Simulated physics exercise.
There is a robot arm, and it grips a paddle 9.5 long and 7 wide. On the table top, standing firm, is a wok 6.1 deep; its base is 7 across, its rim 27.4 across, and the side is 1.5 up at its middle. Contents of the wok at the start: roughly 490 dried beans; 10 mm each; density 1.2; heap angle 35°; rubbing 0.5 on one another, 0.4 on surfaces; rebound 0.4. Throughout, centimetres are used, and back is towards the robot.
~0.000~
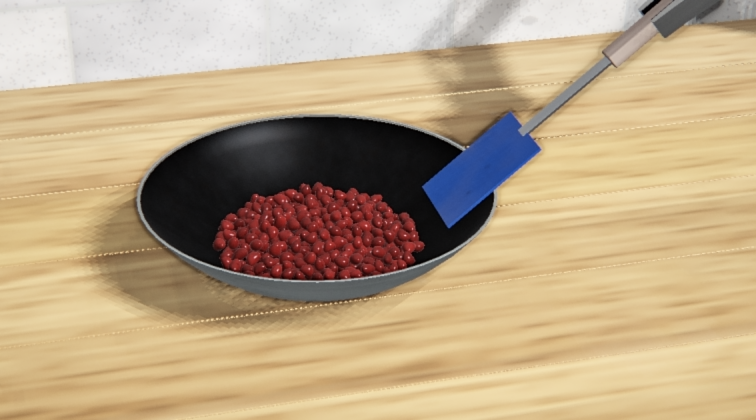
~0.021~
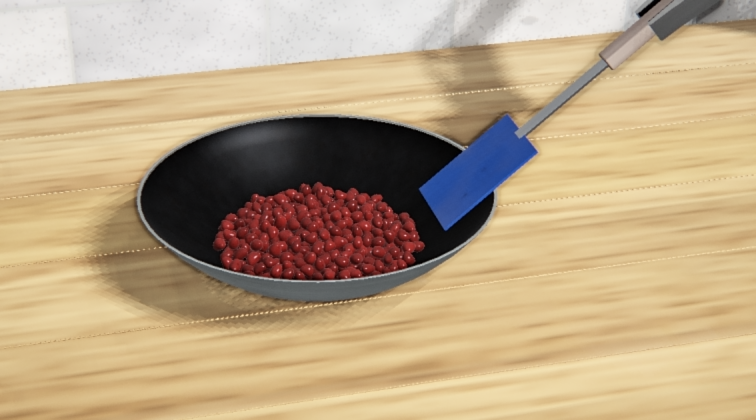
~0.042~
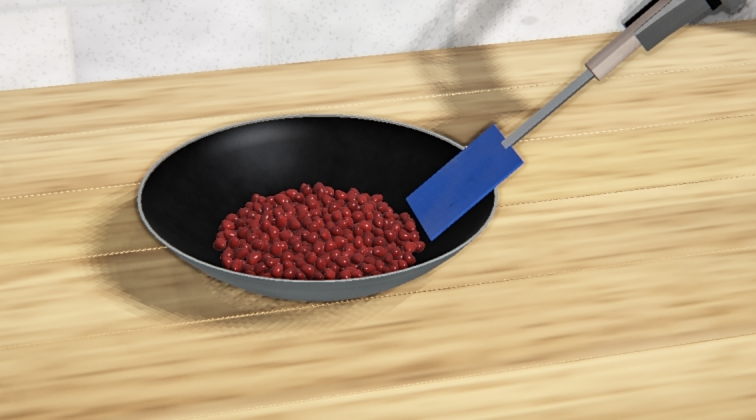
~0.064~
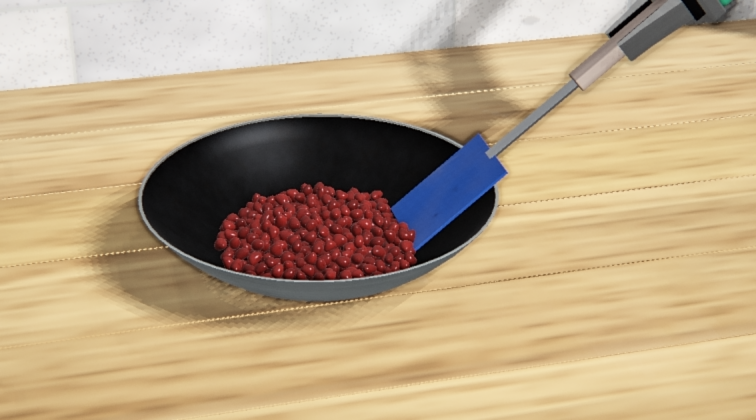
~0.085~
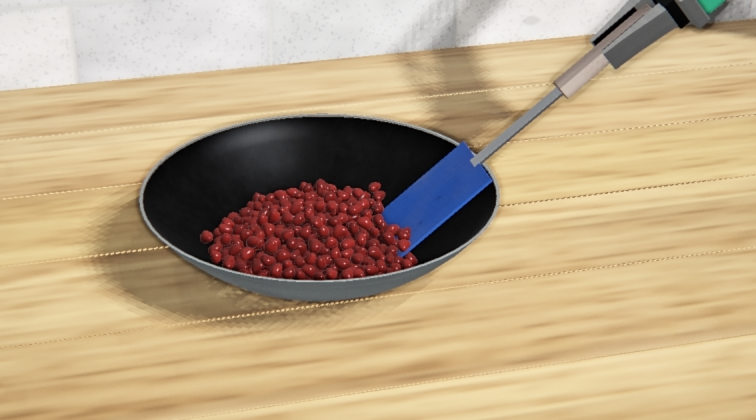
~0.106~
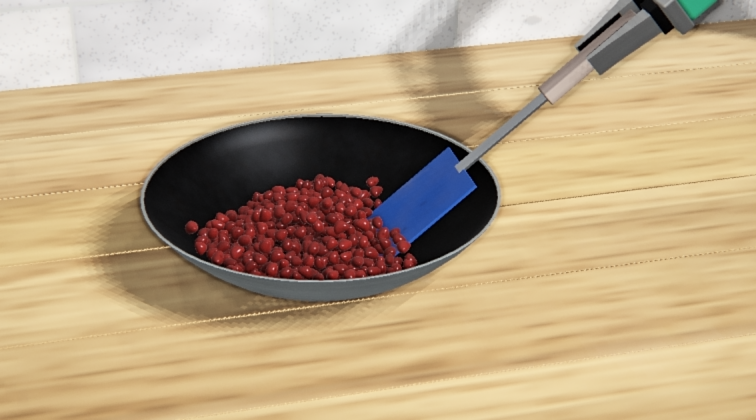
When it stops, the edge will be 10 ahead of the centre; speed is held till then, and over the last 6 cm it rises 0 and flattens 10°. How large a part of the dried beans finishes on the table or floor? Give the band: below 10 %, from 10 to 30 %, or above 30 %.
From 10 to 30 %.
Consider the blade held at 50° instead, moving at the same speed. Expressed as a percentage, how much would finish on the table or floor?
It would then be close to 25 %.
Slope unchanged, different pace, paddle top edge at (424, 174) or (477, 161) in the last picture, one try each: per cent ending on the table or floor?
Roughly 40 per cent, then roughly 15 per cent.
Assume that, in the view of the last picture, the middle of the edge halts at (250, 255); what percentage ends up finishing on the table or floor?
The share ending on the table or floor is about 0 per cent.
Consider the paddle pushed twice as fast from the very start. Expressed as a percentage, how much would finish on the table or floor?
About 45 %.
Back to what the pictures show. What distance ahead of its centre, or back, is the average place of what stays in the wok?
Roughly 4.5 centimetres ahead.
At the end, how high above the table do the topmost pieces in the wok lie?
7.0 cm.
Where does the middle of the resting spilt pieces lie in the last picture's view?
The centre sits at roughly (71, 282).
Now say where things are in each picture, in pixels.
The paddle top edge at (526, 130), sloping 39°; upper third of the load around (317, 229), from x 220 to 415, top at y 190; 494 in the wok, in the first frame.
The paddle top edge at (523, 133), sloping 39°; upper third of the load around (317, 229), from x 220 to 415, top at y 190, in the second frame.
The paddle top edge at (509, 143), sloping 39°; upper third of the load around (318, 229), from x 220 to 420, top at y 190, in the third frame.
The paddle top edge at (493, 153), sloping 39°; upper third of the load around (320, 228), from x 220 to 410, top at y 190, in the fourth frame.
The paddle top edge at (478, 161), sloping 39°; upper third of the load around (313, 228), from x 205 to 410, top at y 185, in the fifth frame.
The paddle top edge at (462, 166), sloping 39°; upper third of the load around (299, 226), from x 190 to 410, top at y 180; 494 in the wok, in the sixth frame.
After 0.19 s, sloping 39°, highest piece 5 above the table; 494 in the wok.
After 0.27 s, sloping 35°, highest piece 7 above the table; 494 in the wok.
After 0.51 s, sloping 29°, highest piece 7 above the table; 385 in the wok, 107 on the table or floor, 2 on the blade or in flight.
After 1.56 s, sloping 29°, highest piece 7 above the table; 384 in the wok, 110 on the table or floor.
In the end, 384 in the wok, 110 on the table or floor. That is 22 % on the table or floor.
